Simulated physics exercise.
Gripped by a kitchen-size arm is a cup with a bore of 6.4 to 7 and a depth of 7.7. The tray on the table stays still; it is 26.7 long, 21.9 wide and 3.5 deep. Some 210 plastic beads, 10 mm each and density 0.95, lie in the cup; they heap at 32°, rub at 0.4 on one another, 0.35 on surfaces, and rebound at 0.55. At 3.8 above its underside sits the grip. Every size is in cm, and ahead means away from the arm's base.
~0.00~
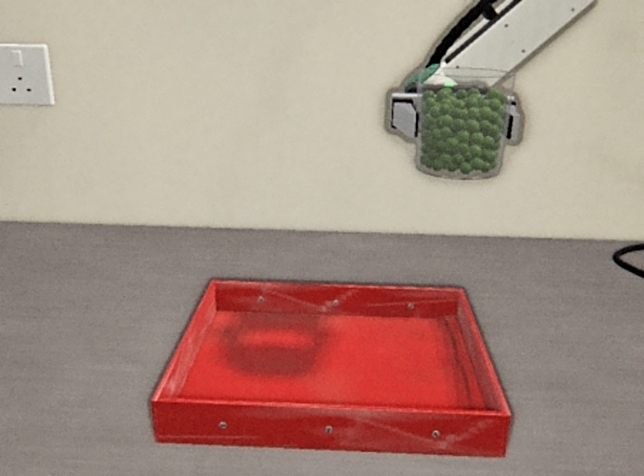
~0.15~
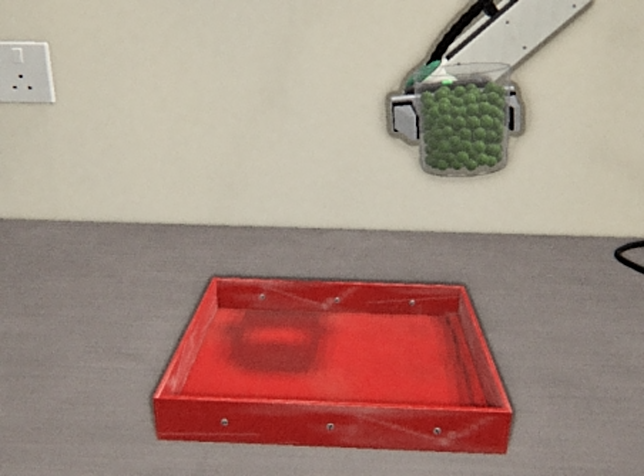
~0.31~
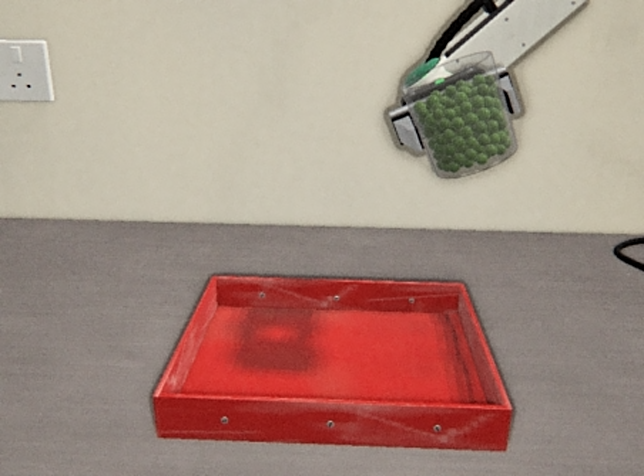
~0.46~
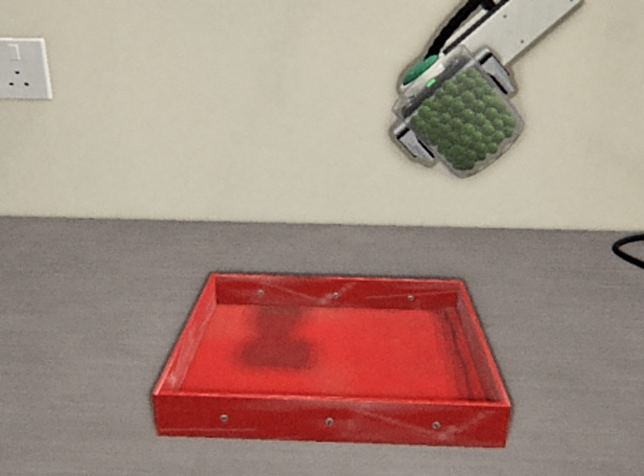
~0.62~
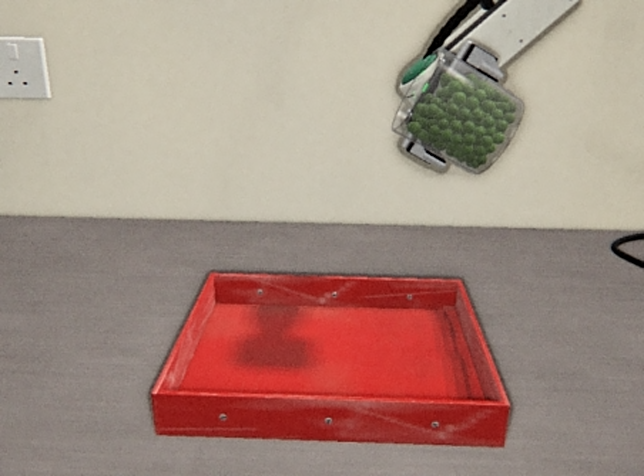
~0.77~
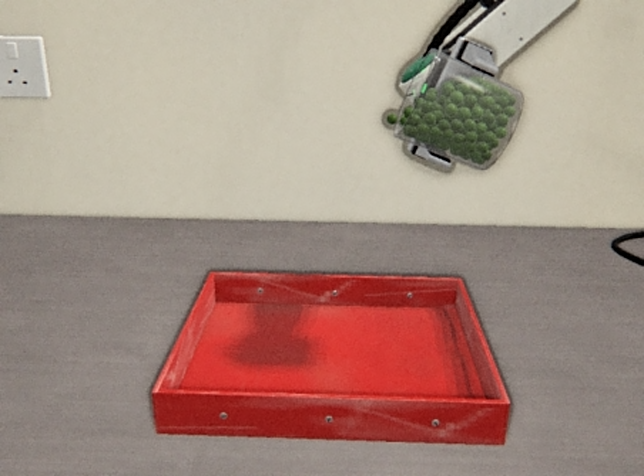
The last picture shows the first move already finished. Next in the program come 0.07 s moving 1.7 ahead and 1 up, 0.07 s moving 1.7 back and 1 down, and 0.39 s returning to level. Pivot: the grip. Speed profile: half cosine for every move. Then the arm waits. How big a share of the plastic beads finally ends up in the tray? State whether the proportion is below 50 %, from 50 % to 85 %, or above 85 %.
The proportion is below 50 %.
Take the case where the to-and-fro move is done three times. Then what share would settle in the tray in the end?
In that case it would be near 45 percent.
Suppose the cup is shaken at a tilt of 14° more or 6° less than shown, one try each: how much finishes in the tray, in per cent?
About 55 and 25 %.
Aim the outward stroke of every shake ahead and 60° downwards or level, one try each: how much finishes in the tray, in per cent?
Estimates, in order: 5 % then 20 %.
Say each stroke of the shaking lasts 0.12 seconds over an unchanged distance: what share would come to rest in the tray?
Estimate: Close to 5 percent.
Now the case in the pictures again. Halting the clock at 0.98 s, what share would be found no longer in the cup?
Share out so far: Close to 25 %.
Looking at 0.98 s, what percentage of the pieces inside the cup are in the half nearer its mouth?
About 55 percent.
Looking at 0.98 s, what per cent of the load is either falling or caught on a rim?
Some 26 percent.
By 0.98 s, tilted 62° forward, highest piece 25 above the table; 155 in the cup, 54 in flight or on a rim.
By 1.19 s, tilted 12° forward, highest piece 28 above the table; 143 in the cup, 63 in the tray, 3 in flight or on a rim.
By 1.50 s, level, highest piece 26 above the table; 142 in the cup, 65 in the tray, 2 on the table or floor.
By 2.55 s, level, highest piece 26 above the table; 142 in the cup, 65 in the tray, 2 on the table or floor.
Final count, 142 in the cup, 65 in the tray, 2 on the table or floor. That is 31 % in the tray.
